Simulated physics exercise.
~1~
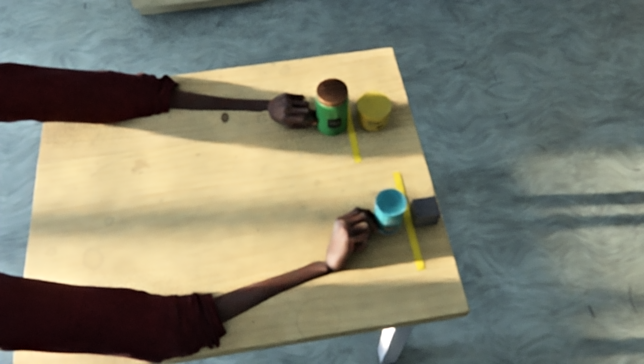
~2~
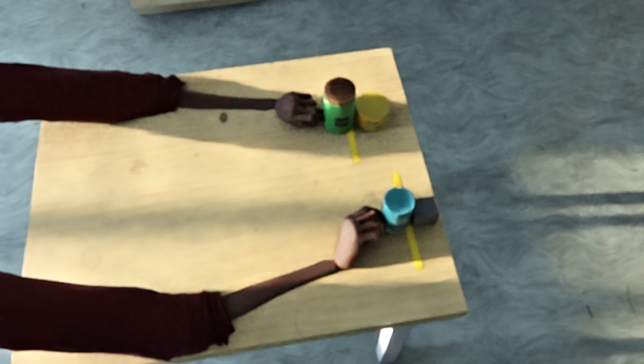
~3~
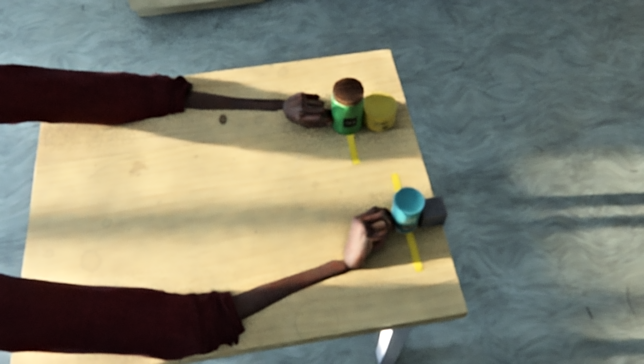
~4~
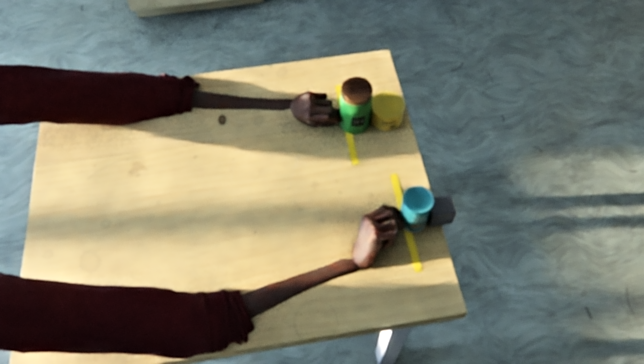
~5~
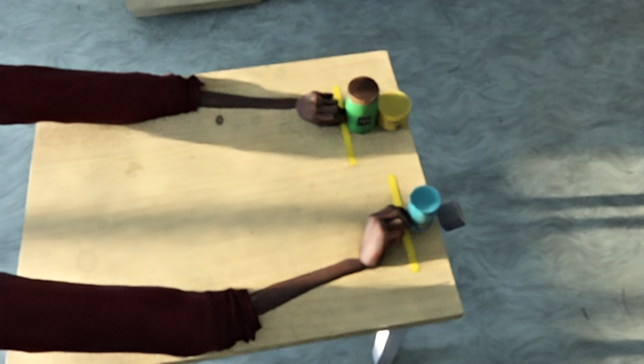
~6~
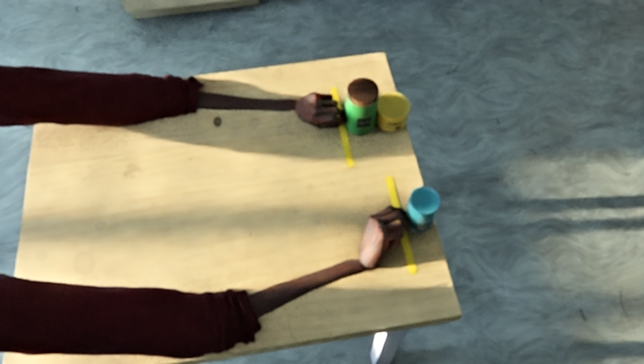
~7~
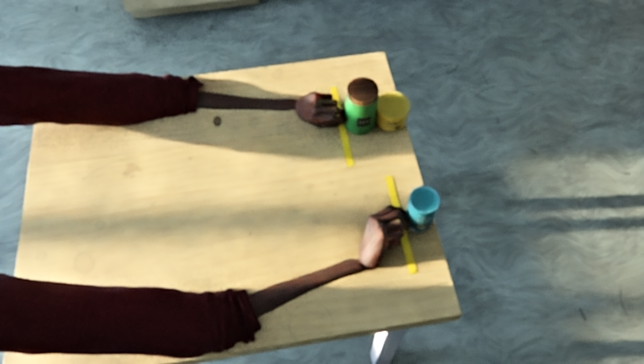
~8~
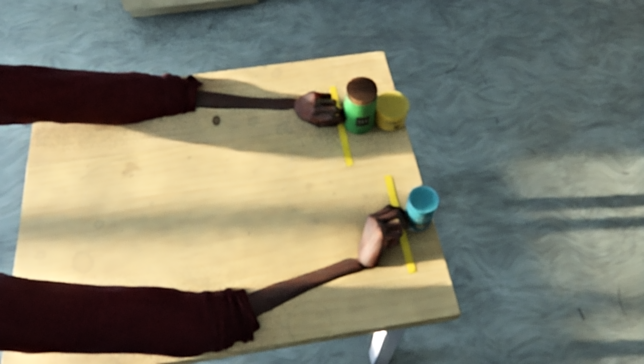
Two hands pushing a green jar and turquoise tin right, knocking a grey block off the table while a yellow tub stays on.
